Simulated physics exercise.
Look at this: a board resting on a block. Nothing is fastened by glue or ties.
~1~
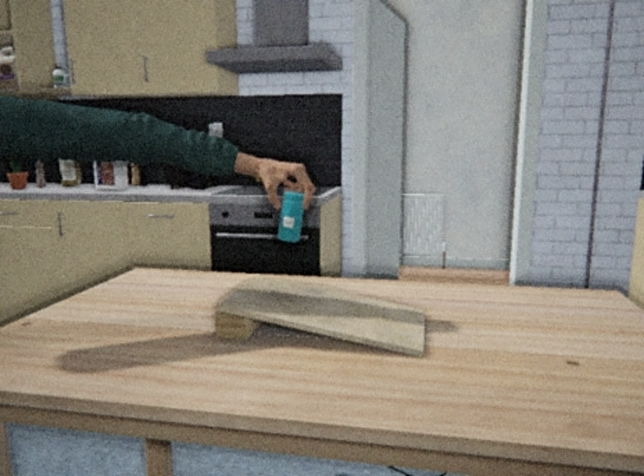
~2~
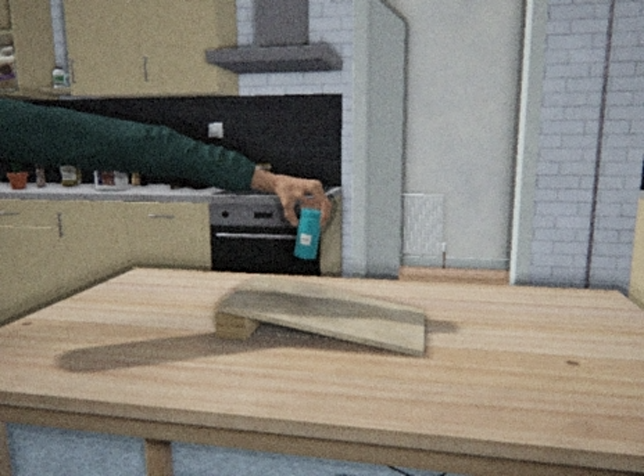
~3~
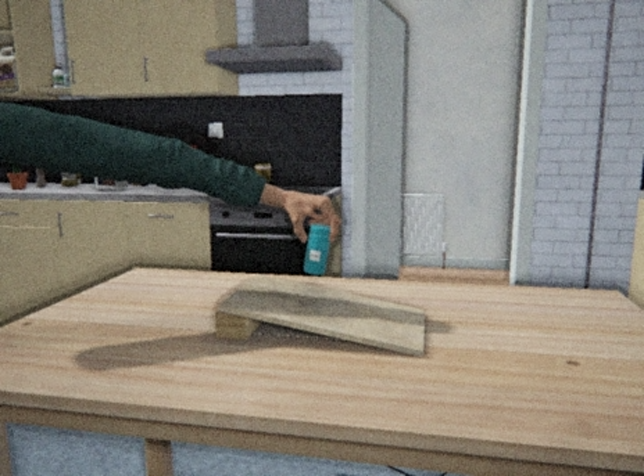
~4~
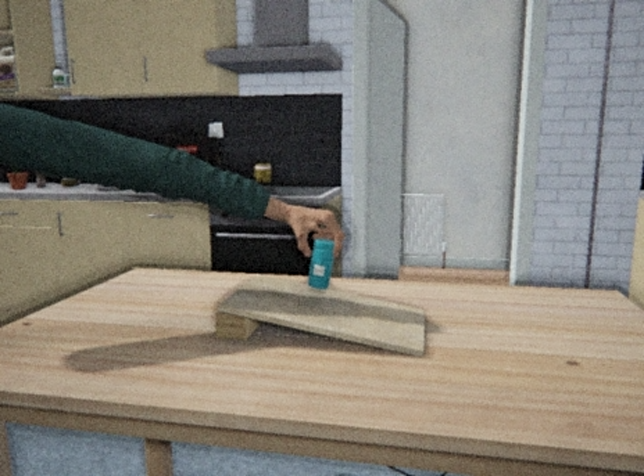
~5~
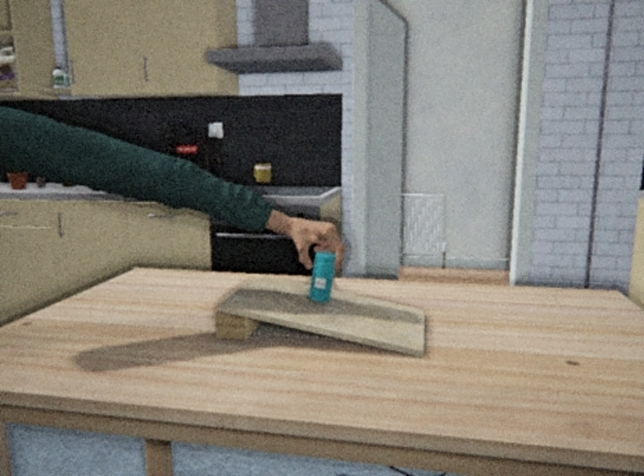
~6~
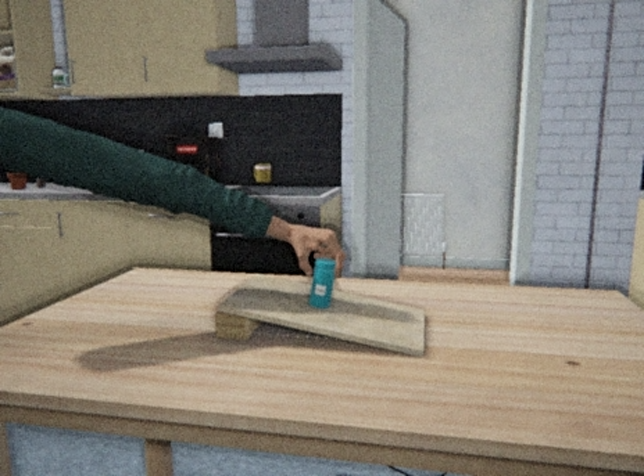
In the video, a hand in a dark green sleeve lowers a turquoise shaker, moving slightly right, toward a wooden board resting on a block on a kitchen table, then sets it on the sloping board while still holding it.
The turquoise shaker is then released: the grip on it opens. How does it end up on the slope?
It ends up where it was.
Then, 0.20 s on from there, no change.
Then, 0.40 s on from there, turquoise shaker resting near (323, 283).
In the end, it is unmoved. At the end, from the last picture's camera, turquoise shaker near (323, 283). The turquoise shaker keeps its place.
